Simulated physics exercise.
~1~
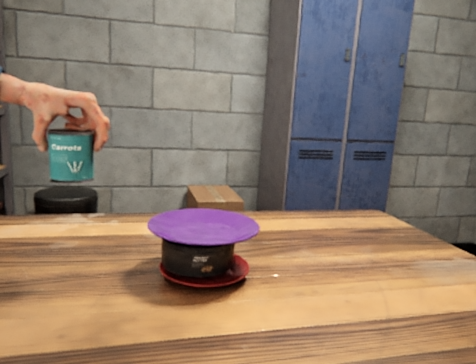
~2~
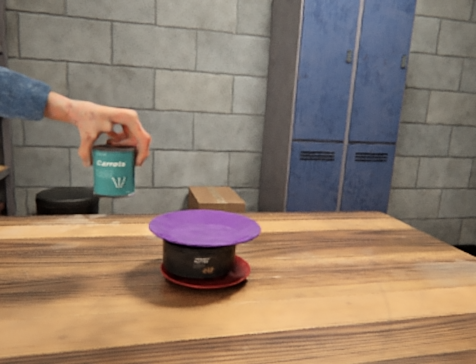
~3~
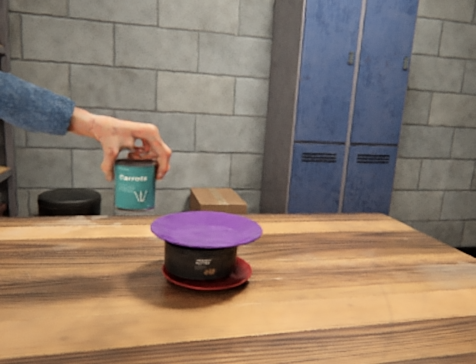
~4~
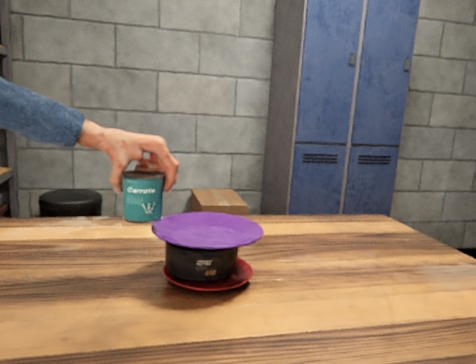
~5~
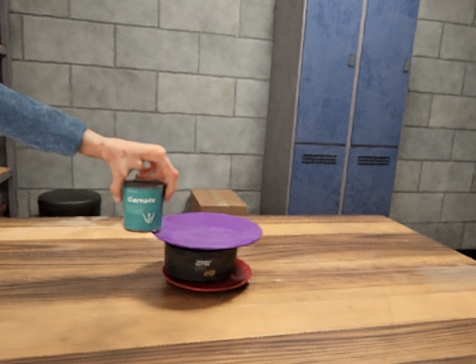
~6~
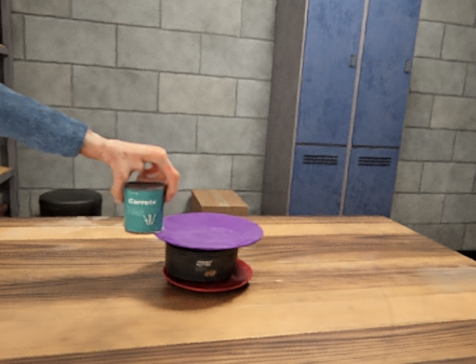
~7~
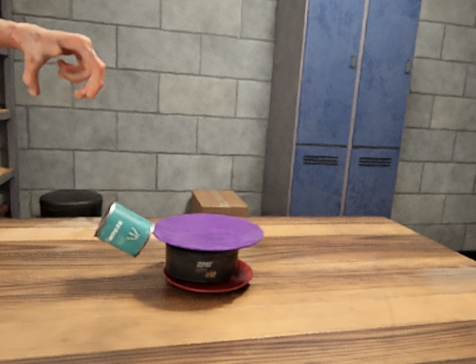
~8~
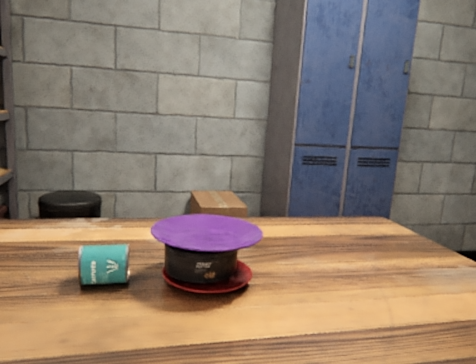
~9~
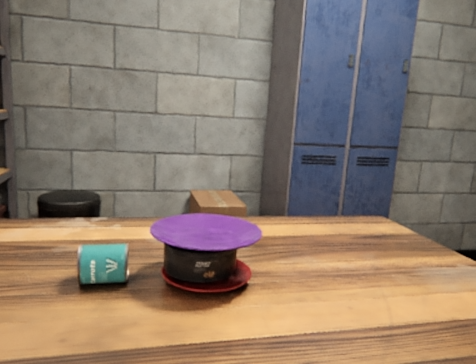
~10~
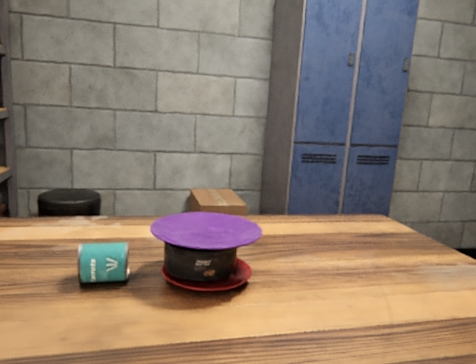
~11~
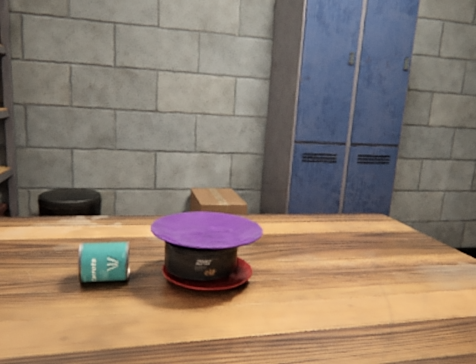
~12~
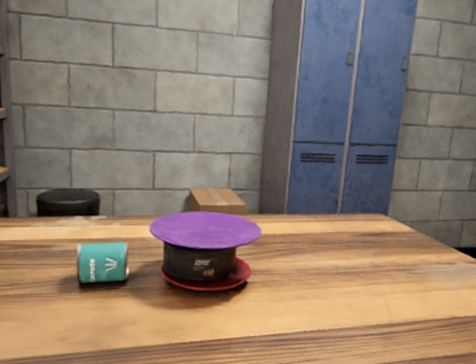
A purple plate sits on top of a black tub, which rests on a red plate on a striped wooden table, seen from slightly above in a gently swaying view. Behind are a grey block wall, blue lockers, a dark stool and a cardboard box. From the left, a hand in a blue sleeve carries a turquoise pot rightward and lowers it at the purple plate's left edge. The hand lets go and draws back, and the pot tips and drops to the table. It ends lying on its side left of the stack, which stays standing.
